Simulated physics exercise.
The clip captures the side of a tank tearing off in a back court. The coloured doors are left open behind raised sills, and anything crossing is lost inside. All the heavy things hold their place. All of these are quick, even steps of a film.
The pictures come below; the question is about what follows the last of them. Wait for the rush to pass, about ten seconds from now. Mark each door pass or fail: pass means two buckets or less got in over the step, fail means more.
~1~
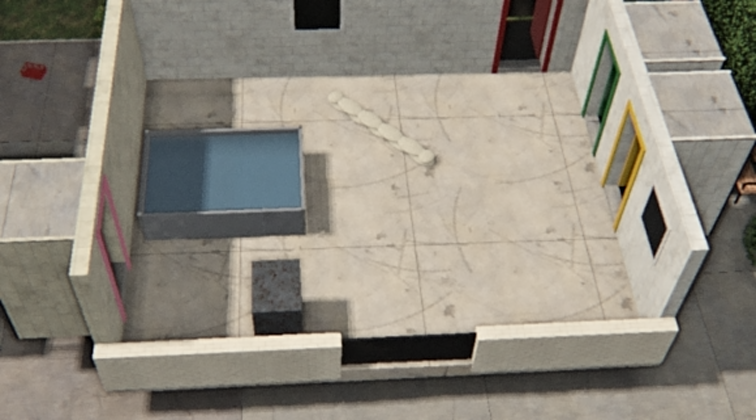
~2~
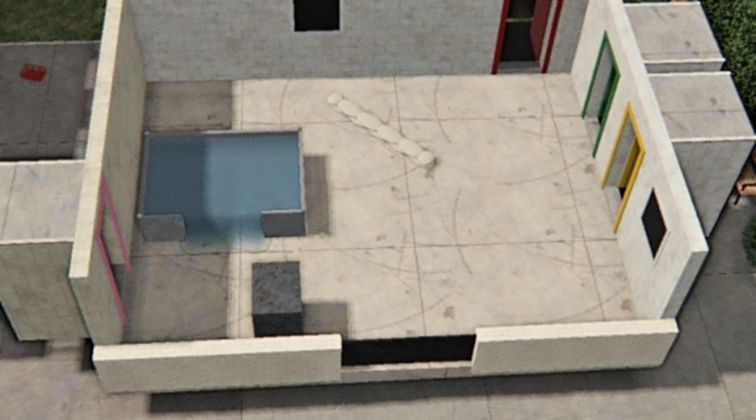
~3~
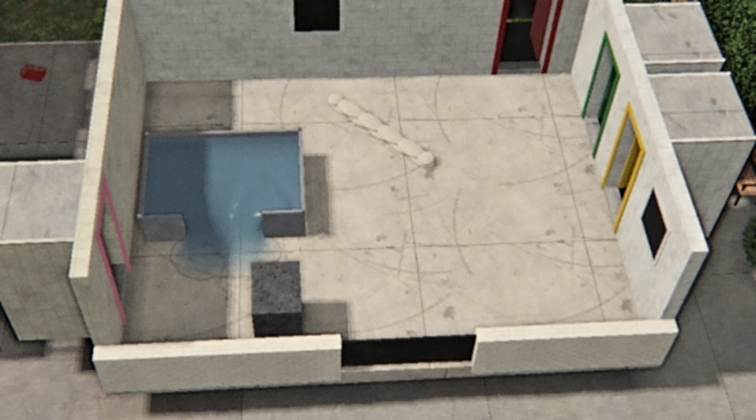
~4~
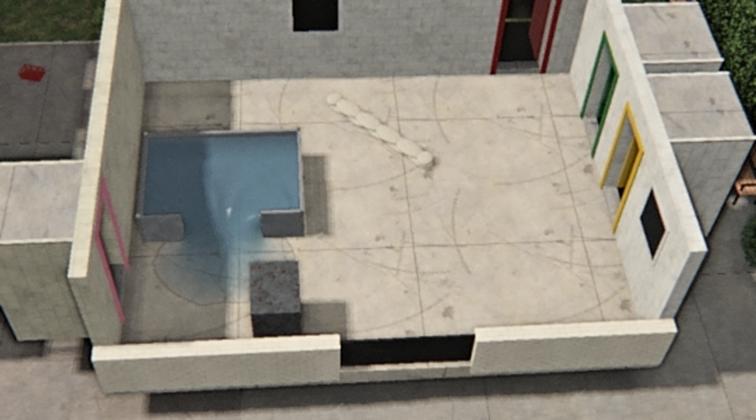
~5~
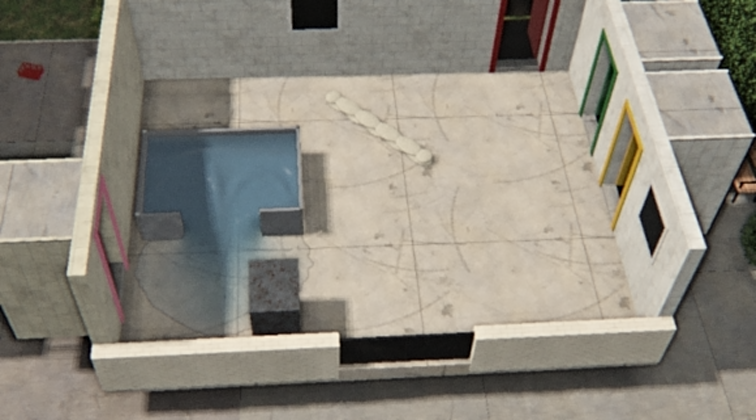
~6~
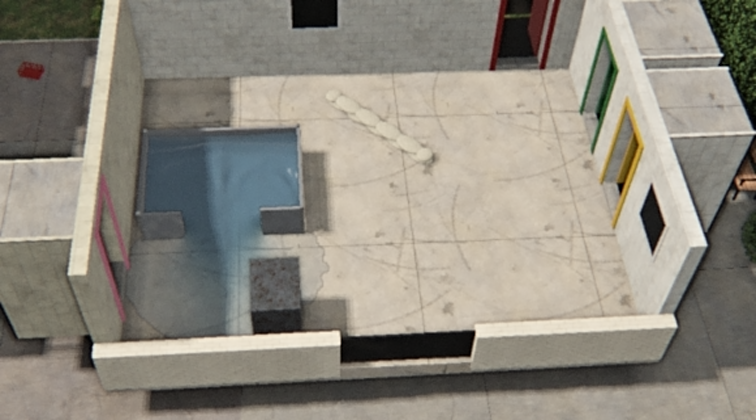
Yellow door - pass, pink door - pass, green door - pass, red door - pass.
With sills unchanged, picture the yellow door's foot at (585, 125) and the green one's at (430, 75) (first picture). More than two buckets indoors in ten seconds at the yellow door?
In this case the yellow door remains below.
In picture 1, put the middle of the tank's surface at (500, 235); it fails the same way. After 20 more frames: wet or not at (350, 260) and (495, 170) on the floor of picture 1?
Spot one ends up sodden, spot two left untouched.
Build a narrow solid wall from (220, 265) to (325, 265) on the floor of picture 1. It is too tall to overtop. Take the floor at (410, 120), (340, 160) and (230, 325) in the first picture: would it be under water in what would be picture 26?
Results in sequence: Bone-dry / bone-dry / swamped.
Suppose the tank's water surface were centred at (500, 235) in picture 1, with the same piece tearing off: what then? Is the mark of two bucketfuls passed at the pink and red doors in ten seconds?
The pink door doesn't reach it while the red door exceeds it.
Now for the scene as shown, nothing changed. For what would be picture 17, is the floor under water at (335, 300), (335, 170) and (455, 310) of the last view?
Result, in that order: Wetted / not wetted / wetted.
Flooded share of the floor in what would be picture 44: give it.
By my count, 60 percent.
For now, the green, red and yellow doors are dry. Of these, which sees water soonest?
The yellow door, before the others.
A moment on, water covers 15 % of the floor; the yellow door not reached, the pink door wet at the sill, nothing in, the green door not reached, the red door not reached.
Next, water covers 25 % of the floor; the yellow door not reached, the pink door wet at the sill, nothing in, the green door not reached, the red door not reached.
Then, water covers 40 % of the floor; the yellow door not reached, the pink door wet at the sill, nothing in, the green door not reached, the red door not reached.
Later, water covers 60 % of the floor; the yellow door wet at the sill, nothing in, the pink door wet at the sill, nothing in, the green door wet at the sill, nothing in, the red door not reached.
In the end, water covers 85 % of the floor; the yellow door wet at the sill, nothing in, the pink door wet at the sill, nothing in, the green door wet at the sill, nothing in, the red door wet at the sill, nothing in.
